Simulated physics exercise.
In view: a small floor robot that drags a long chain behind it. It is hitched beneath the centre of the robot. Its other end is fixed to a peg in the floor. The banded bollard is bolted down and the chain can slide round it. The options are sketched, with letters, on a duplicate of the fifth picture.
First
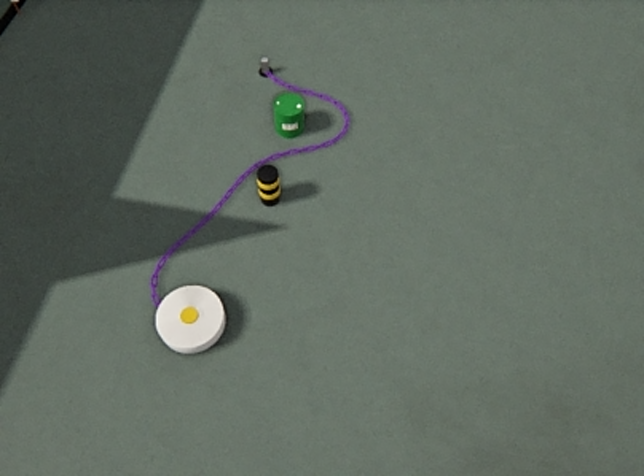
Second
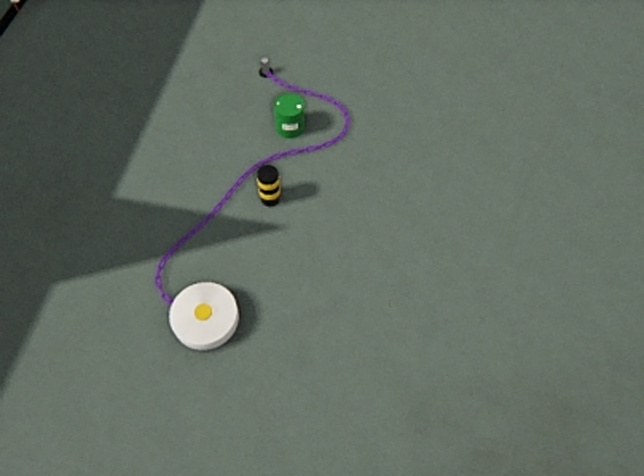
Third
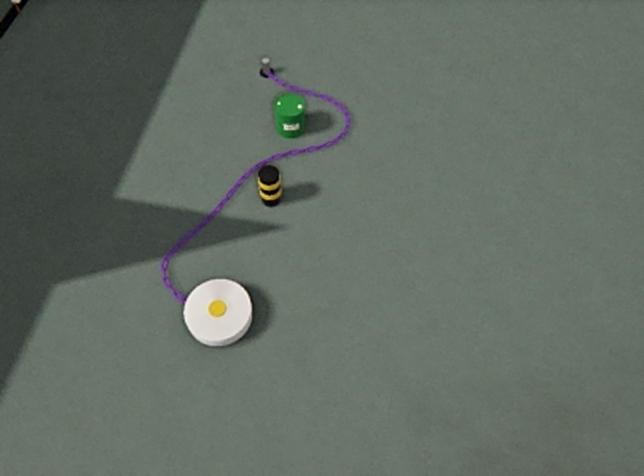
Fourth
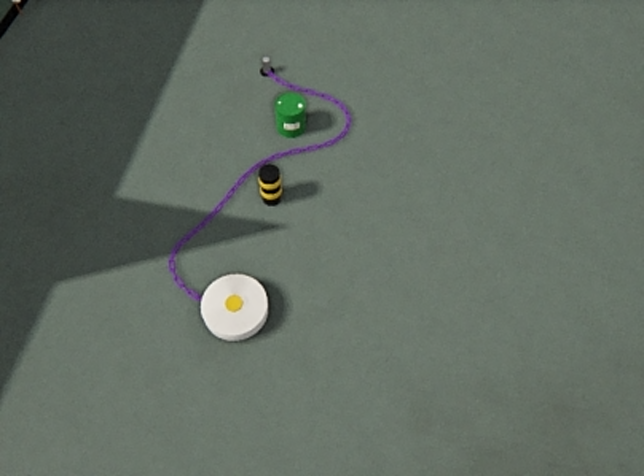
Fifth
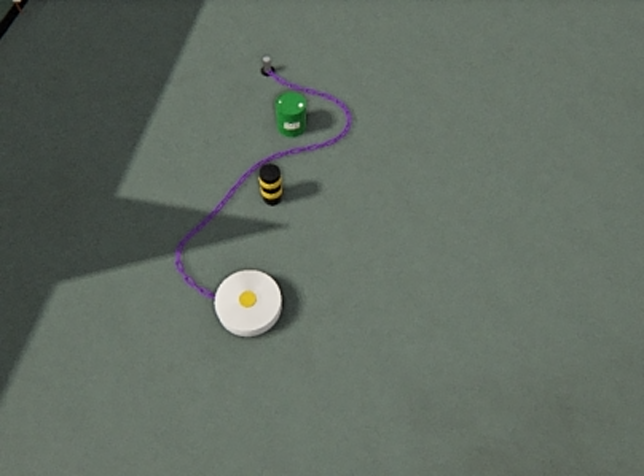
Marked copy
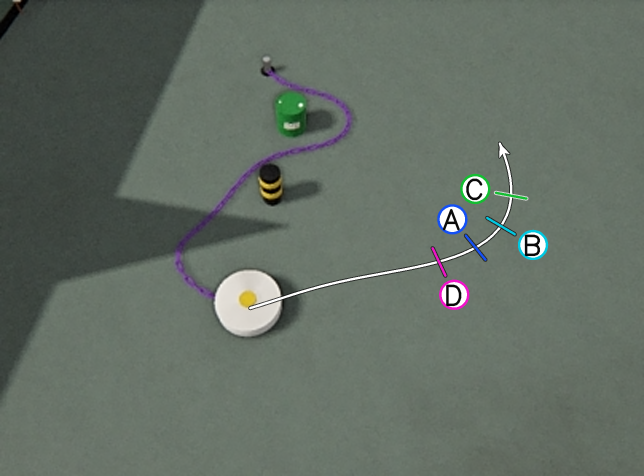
A small round white robot slid a short way to the right and slightly upward across the grey floor, dragging the near end of a purple chain that curved past a striped bollard and green keg.
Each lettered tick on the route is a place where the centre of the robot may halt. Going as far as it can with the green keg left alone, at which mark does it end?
Mark B.
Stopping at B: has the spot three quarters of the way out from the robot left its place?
Yes.
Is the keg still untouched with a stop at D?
Yes.
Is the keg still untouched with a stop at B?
Yes.
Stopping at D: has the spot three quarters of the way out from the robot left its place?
No.
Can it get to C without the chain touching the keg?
For that mark, no.
On the marked copy, A at (476, 248); B at (501, 226); C at (511, 196); D at (439, 262); the route from (250, 308) via (446, 260) to (500, 144).
Taking B. A third of the way, robot (345, 276), middle of the chain (273, 159).
Two thirds of the way, robot (441, 257), middle of the chain (275, 161).
When it is over, robot (504, 221), middle of the chain (261, 203); only the bollard has been touched, if anything.
As for the rest, A is safe but short; C brings the chain against the keg; D is safe but short.
